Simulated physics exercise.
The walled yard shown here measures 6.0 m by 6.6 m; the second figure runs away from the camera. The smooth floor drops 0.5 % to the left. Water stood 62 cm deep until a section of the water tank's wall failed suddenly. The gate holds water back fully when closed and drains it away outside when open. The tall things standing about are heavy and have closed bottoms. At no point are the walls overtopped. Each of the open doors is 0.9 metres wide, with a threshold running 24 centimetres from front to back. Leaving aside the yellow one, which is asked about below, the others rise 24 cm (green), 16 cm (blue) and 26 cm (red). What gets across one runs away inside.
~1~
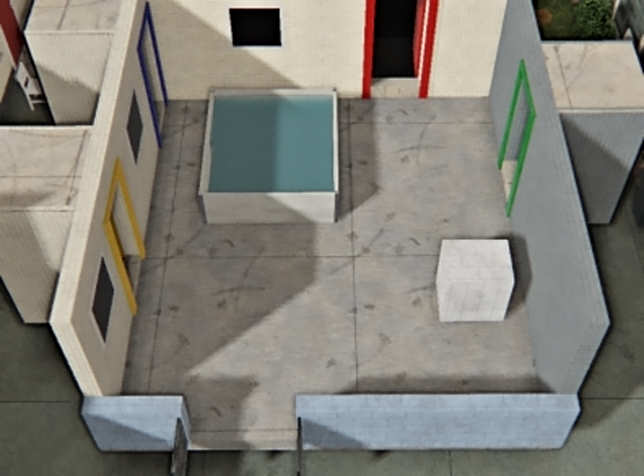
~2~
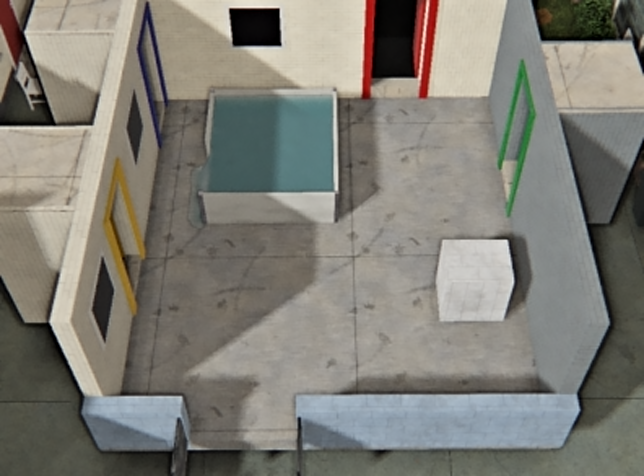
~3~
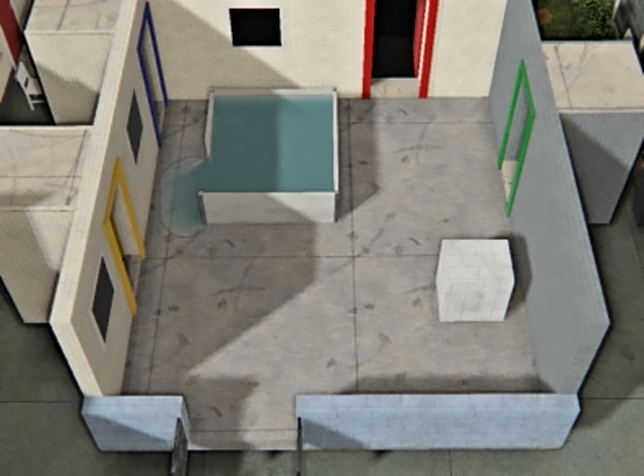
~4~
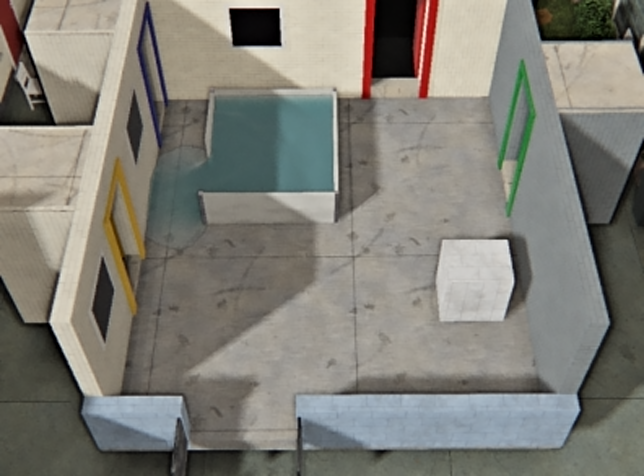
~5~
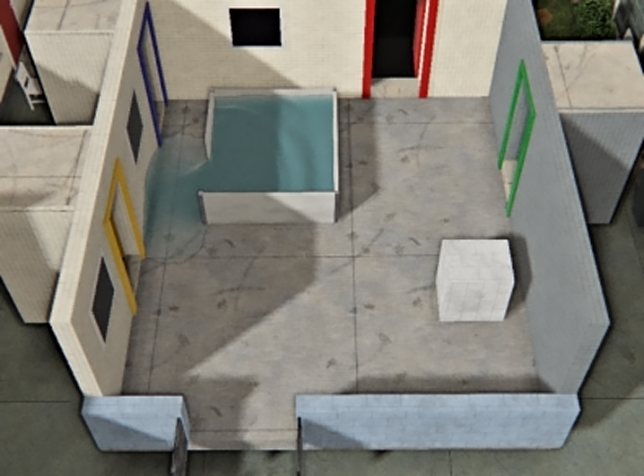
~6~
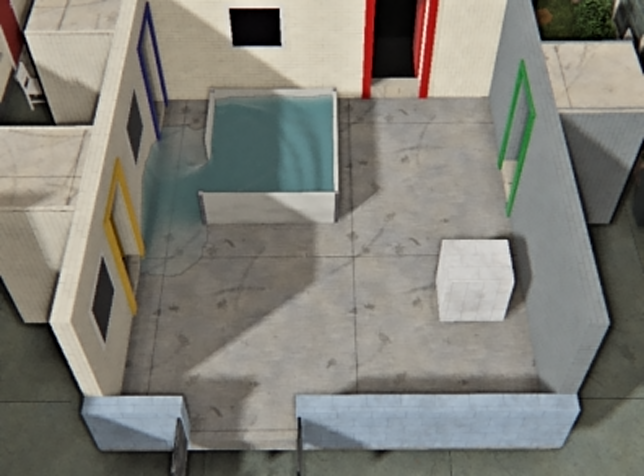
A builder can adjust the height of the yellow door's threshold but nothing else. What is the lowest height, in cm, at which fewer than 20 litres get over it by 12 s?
11 cm.
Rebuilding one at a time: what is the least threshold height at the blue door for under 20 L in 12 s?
For blue, a step near 24 cm.
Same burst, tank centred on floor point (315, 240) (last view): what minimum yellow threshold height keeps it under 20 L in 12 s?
Then it needs to be around 36 cm high.
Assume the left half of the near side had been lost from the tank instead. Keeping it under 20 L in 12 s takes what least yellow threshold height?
Then 15 cm.
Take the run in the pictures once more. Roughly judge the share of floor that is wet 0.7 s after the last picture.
15 %.
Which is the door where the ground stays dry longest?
Door: Green.
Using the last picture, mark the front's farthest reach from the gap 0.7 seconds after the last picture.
The farthest wet point sits near (127, 357) in the last view.
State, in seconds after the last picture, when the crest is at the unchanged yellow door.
It peaks at about 1.0 s.
Then, 0.7 s after the last picture water covers 15 % of the floor, deepest (52 cm) near (161, 207); 15 cm at the yellow door, 0 litres in over its 13 cm threshold.
Then, 2.3 s after the last picture water covers 40 % of the floor, deepest (34 cm) near (166, 110); 14 cm at the yellow door, 8 litres in over its 13 cm threshold.
Then, 11.3 s after the last picture water covers 95 % of the floor, deepest (12 cm) near (167, 103); 9 cm at the yellow door, 10 litres in over its 13 cm threshold.
At the yellow door as built, the water peaked near 17 cm, 1.1 s after the last picture.
Run again over the same 12 s with other heights there, 30 litres in over 9.5 cm, 12 litres over 12.5 cm. The limit of 20 litres is kept from about 11 cm up.
